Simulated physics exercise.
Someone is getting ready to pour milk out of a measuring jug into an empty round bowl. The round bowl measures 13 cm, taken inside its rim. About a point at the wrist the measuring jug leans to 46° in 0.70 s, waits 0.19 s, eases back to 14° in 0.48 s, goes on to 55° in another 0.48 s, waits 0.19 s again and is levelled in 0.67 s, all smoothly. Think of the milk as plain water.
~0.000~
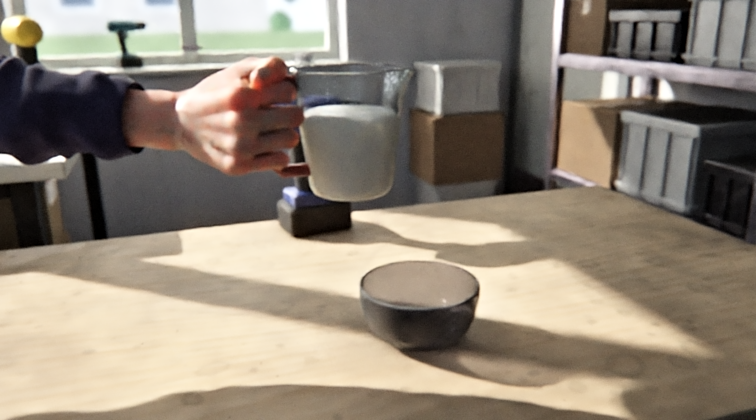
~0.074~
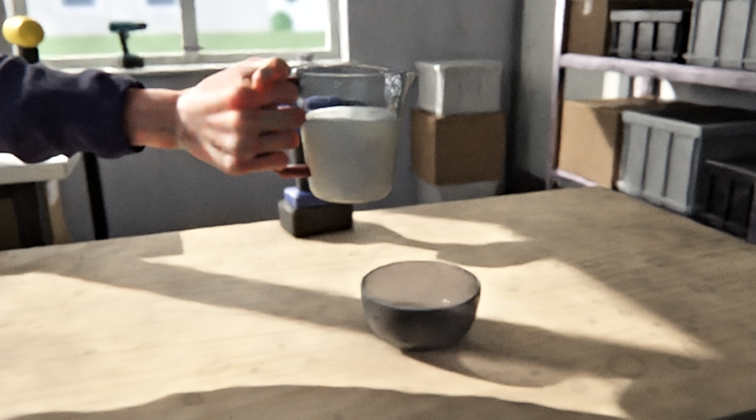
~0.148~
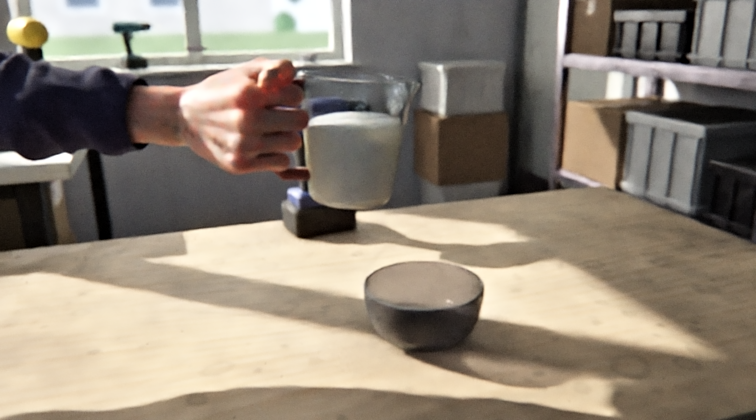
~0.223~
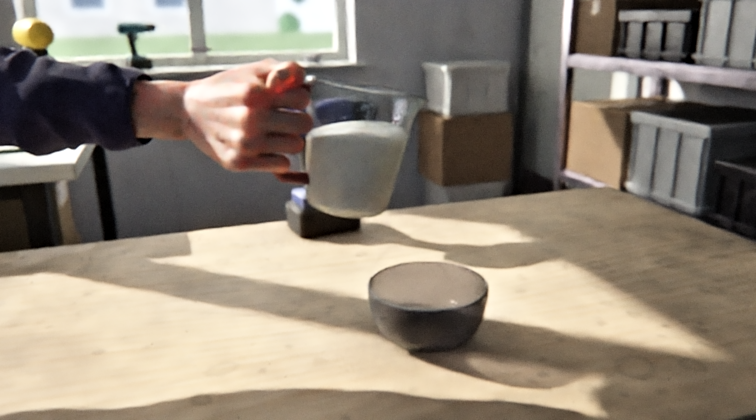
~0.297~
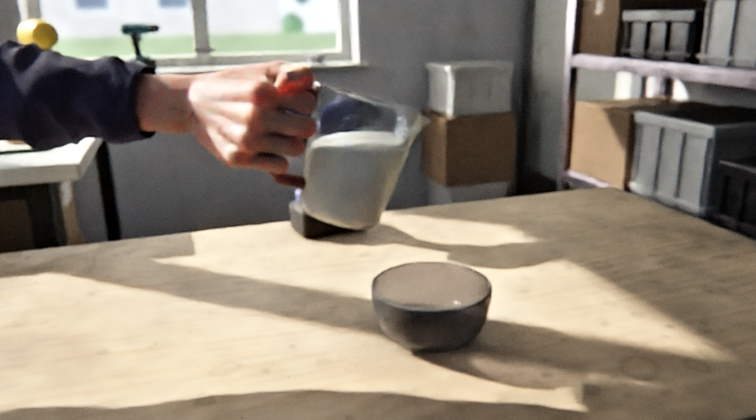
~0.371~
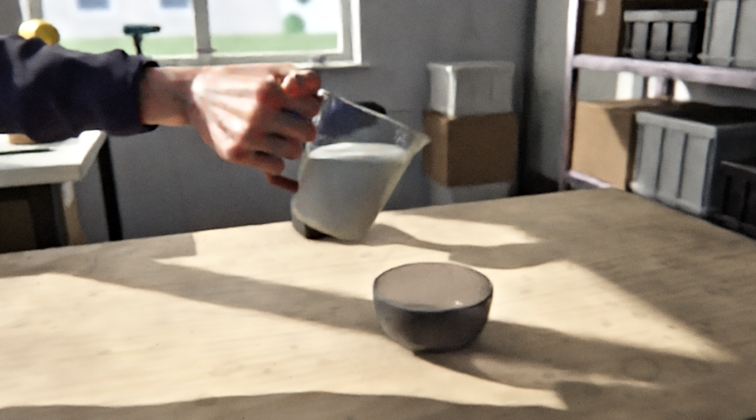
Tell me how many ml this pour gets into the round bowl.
This pour delivers roughly 105 ml.
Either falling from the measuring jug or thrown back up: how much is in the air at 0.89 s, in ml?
20 ml.
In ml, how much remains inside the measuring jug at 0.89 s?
I'd put it at around 420 ml.
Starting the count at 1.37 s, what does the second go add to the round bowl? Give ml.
Roughly 70 ml.
By 0.89 s the tilt is 46° and the round bowl has 10 ml, the measuring jug 420 ml, and 0 ml is on the table.
By 1.37 s the tilt is 14° and the round bowl has 35 ml, the measuring jug 410 ml, and 5 ml is on the table.
By 2.04 s the tilt is 55° and the round bowl has 50 ml, the measuring jug 365 ml, and 10 ml is on the table.
By 2.52 s the tilt is 10° and the round bowl has 105 ml, the measuring jug 335 ml, and 10 ml is on the table.
At rest the round bowl has 105 ml, the measuring jug 335 ml, and 10 ml is on the table.
